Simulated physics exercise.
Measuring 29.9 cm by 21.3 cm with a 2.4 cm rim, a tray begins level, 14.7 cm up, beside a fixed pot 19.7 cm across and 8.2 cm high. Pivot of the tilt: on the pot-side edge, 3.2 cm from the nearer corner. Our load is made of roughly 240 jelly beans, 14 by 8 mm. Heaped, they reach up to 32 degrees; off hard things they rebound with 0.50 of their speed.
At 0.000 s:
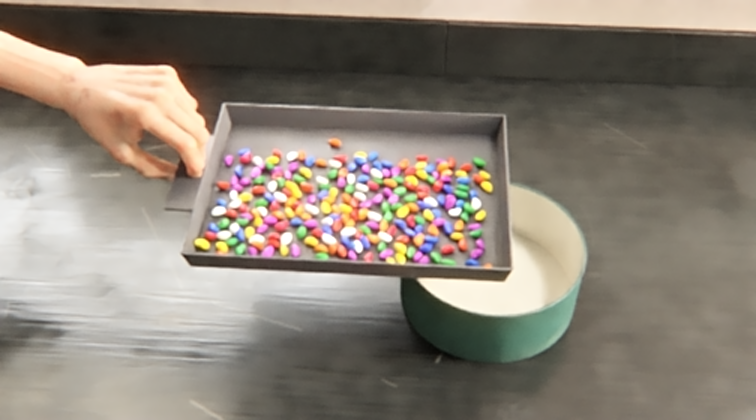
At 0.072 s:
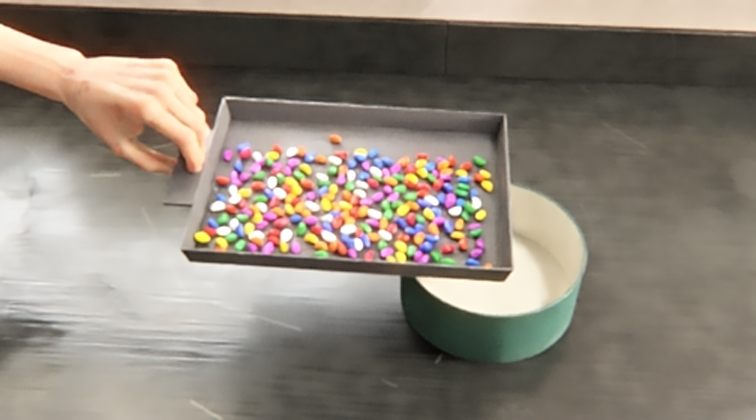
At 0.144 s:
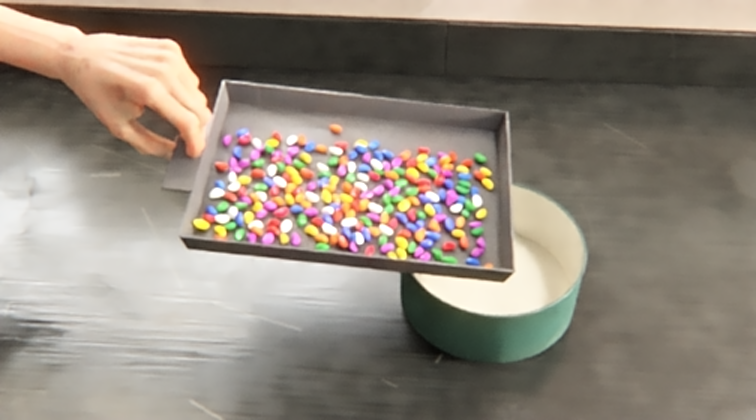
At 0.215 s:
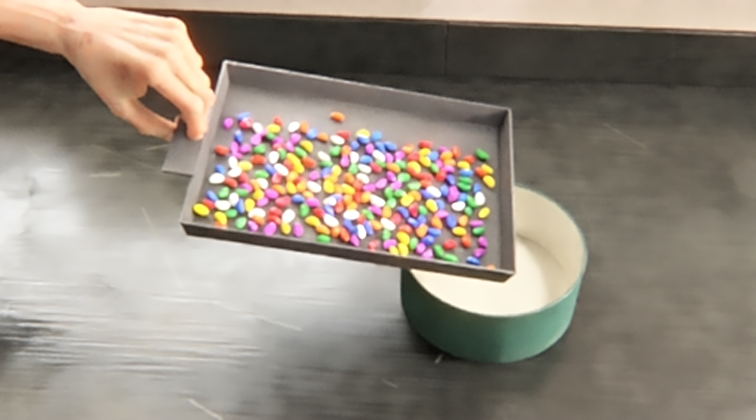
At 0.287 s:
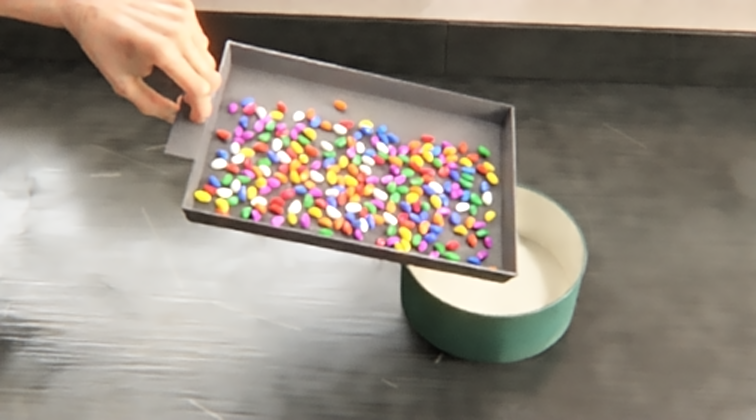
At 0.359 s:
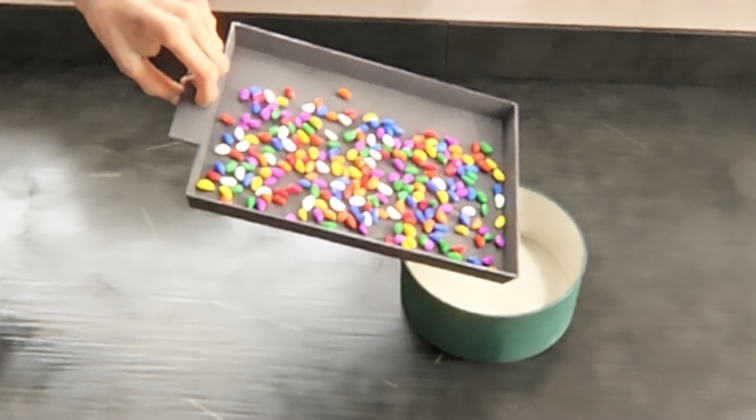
A shallow dark tray scattered with small jelly beans in red, orange, yellow, green, blue, purple and white is held over a dark, streaked countertop, seen from above at an angle. A hand grips its left end, and a round green pot with a cream interior sits beneath its right end. The hand raises the left end, steadily slanting the tray down rightward, while the camera stays still.
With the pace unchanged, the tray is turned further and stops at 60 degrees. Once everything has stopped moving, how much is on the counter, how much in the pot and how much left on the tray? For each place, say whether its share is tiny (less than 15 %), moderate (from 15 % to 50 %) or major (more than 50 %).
Shares - counter: Moderate, pot: Tiny, tray: Major.
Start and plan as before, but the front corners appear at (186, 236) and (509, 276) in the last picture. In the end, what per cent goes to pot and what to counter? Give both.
Per cent by place - pot 0, counter 5.
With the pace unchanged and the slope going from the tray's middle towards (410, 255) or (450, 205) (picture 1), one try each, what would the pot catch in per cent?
Estimate: Some 0 % and some 10 % respectively.
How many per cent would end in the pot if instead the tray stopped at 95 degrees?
That comes out at some 20 per cent.
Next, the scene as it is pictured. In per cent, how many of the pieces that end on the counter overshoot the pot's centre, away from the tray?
Share past the middle: Roughly 80 percent.
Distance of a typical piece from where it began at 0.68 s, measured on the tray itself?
Roughly 7 cm.
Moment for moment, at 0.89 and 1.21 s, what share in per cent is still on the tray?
Roughly 100 then 75.
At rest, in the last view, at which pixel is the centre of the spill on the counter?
Around (599, 399).
After 0.68 s, tilt 39 degrees; the tray holds 100 %, the pot 0 %.
Then, at 0.89 s, tilt 53 degrees; the tray holds 100 %, the pot 0 %.
Then, at 1.21 s, tilt 60 degrees; the tray holds 75 %, the pot 5 %.
In the end, at 2.5 s, counter 30 %, pot 5 %, tray 65 %.
